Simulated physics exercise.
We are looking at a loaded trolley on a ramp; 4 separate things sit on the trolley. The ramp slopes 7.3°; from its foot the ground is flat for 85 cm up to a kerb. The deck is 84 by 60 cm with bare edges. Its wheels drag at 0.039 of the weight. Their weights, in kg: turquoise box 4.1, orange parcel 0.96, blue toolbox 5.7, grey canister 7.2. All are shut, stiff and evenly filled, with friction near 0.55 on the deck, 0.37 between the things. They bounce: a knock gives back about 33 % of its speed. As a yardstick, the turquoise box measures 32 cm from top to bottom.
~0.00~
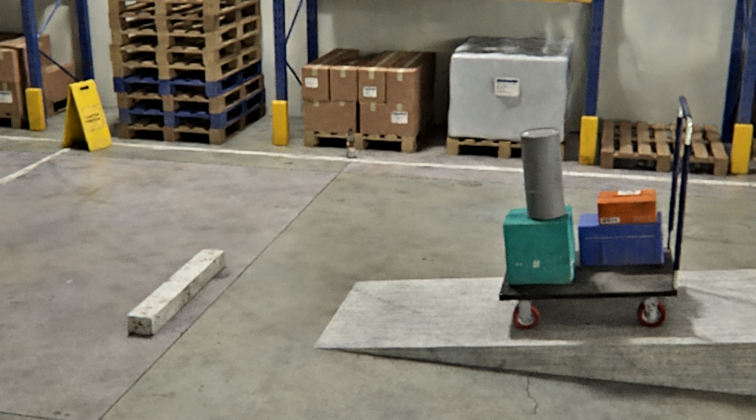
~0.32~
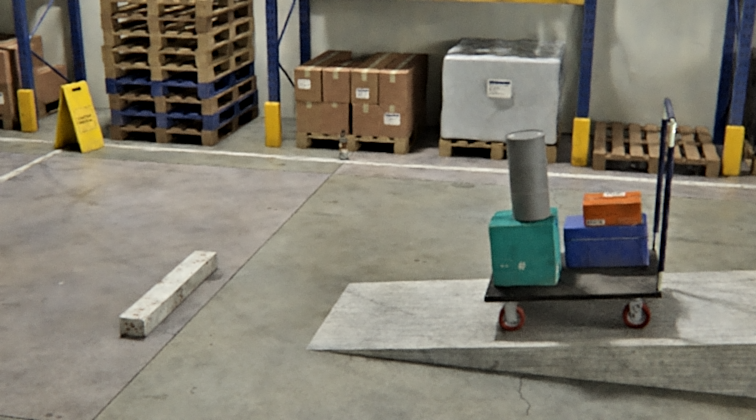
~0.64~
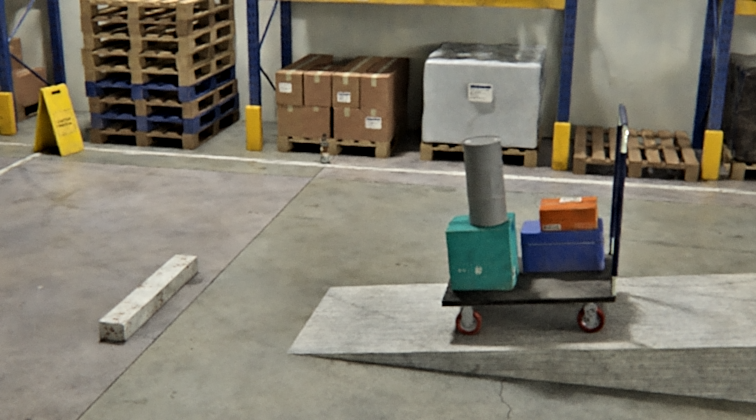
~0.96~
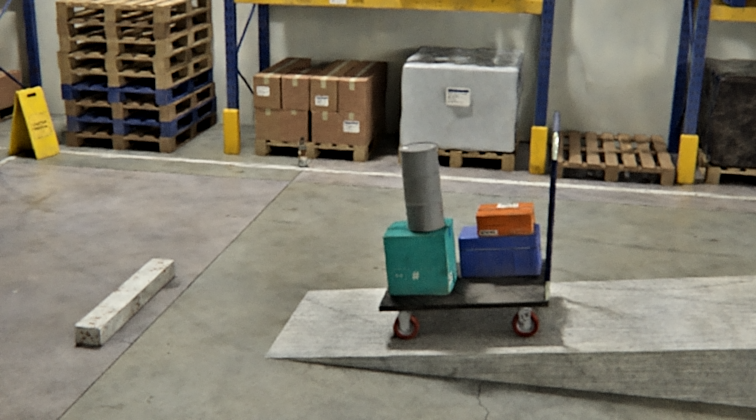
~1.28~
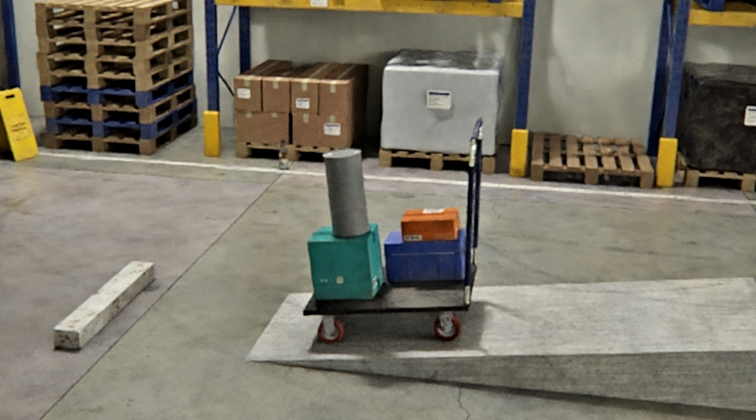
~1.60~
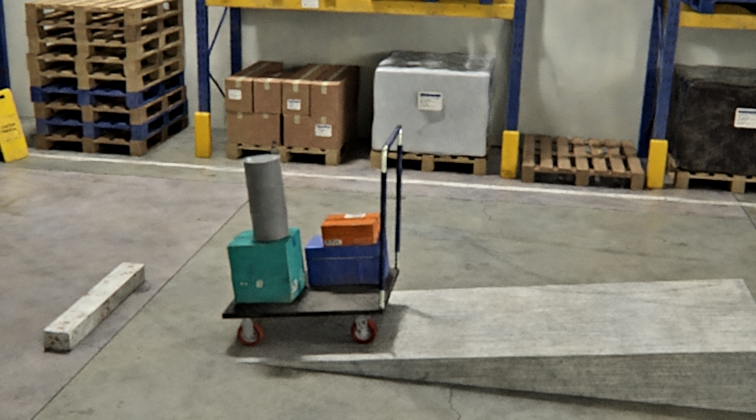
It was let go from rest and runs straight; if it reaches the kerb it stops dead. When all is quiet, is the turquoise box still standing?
The turquoise box topples.
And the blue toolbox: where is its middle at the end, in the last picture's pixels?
Near (187, 256).
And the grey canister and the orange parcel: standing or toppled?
The grey canister tips over; the orange parcel stays upright.
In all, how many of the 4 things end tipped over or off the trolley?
That comes to 2.
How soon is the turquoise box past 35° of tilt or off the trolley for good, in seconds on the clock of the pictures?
Near 2.7 s.
After 2.20 s, trolley at the kerb; turquoise box moved 3 cm near (121, 255); grey canister moved 4 cm; orange parcel moved 4 cm.
After 2.60 s, trolley at the kerb; grey canister now off the trolley; turquoise box 22° off its base near (96, 249); orange parcel moved 24 cm.
After 3.10 s, trolley at the kerb; turquoise box now off the trolley; orange parcel moved 24 cm; blue toolbox moved 12 cm.
In the end (4.4 s), off the trolley and tipped over, turquoise box and grey canister; not toppled but over 10 cm from the start, orange parcel and blue toolbox. At the end, from the last picture's camera, turquoise box near (54, 275).
